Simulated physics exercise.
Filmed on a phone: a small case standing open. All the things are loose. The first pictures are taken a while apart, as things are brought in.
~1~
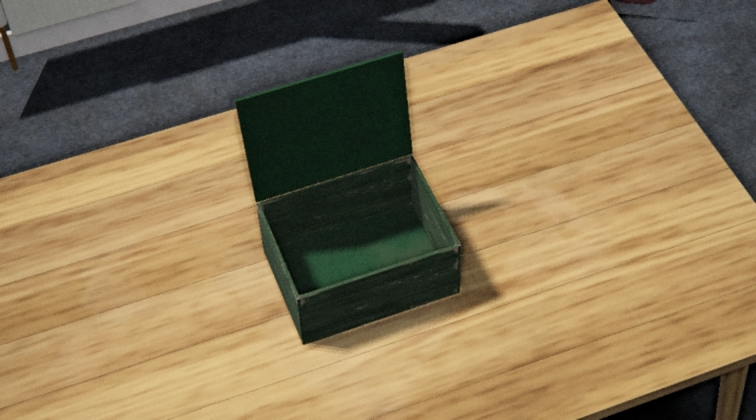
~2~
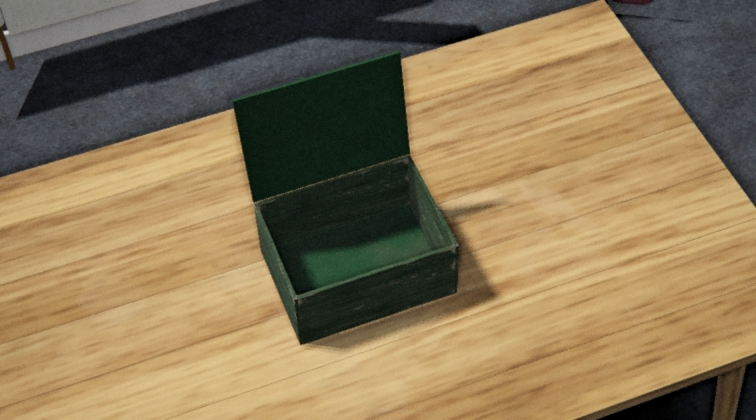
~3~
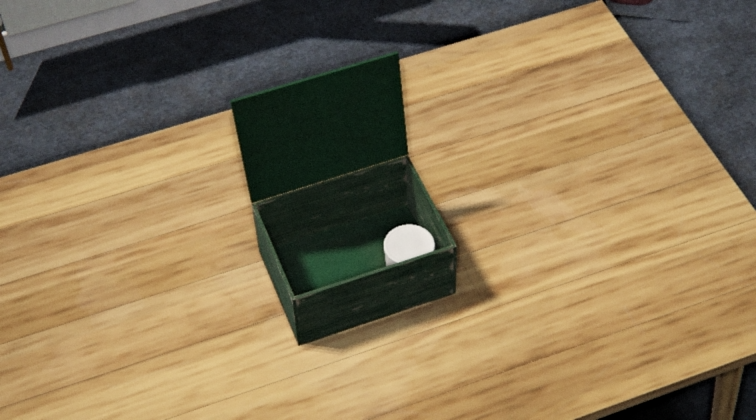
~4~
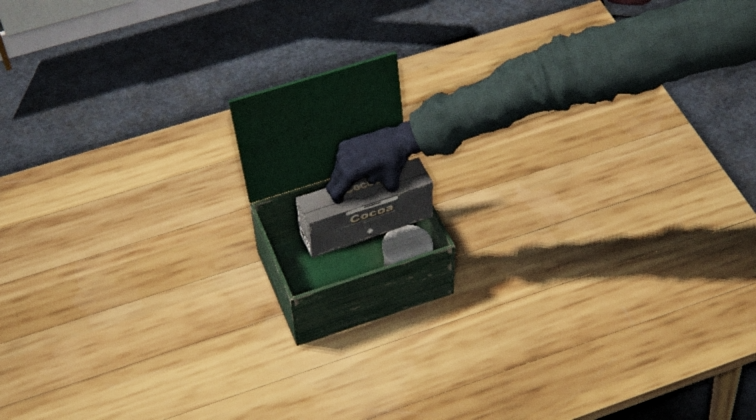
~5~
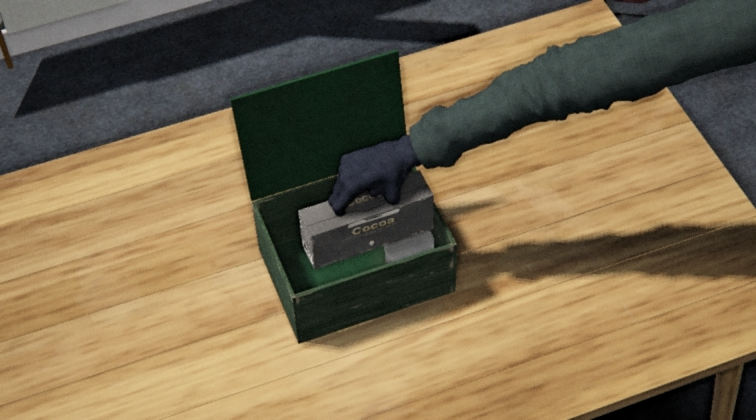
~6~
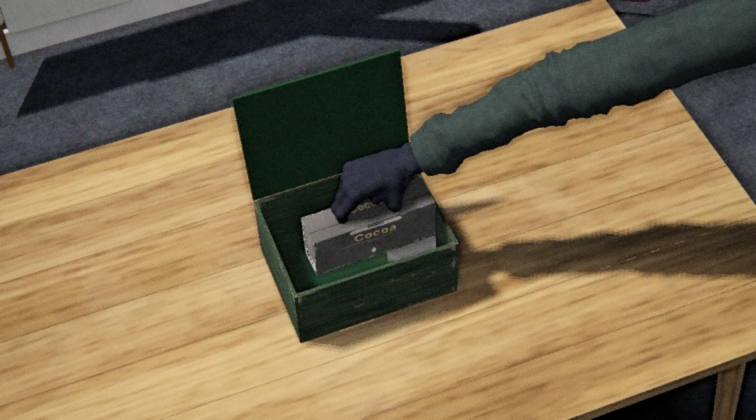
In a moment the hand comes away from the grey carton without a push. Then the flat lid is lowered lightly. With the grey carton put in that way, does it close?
As it turns out, it closes.
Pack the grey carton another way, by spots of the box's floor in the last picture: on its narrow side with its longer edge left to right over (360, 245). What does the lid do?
Then it sits on the rim.
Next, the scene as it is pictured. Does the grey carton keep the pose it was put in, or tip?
It ends up tilted.
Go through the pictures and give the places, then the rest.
The last thing is not in view yet, in the first picture.
The last thing is not in view yet, in the second picture.
The last thing is not in view yet, in the third picture.
Still above its spot; grey carton (365, 208), in the fourth picture.
Still above its spot; grey carton (367, 220), in the fifth picture.
In place under the hand; grey carton (370, 227), in the sixth picture.
Then, 0.60 s later than the last frame, grey carton on its side near (351, 243).
Then, 1.60 s later than the last frame, lid 59° above the rim; grey carton on its side near (347, 240).
Then, 1.90 s later than the last frame, lid 16° above the rim; grey carton on its side near (347, 240).
When it is over, lid shut; lying over in the box, grey carton; white tin as before. End places, in pixels of the last picture, grey carton near (347, 240).
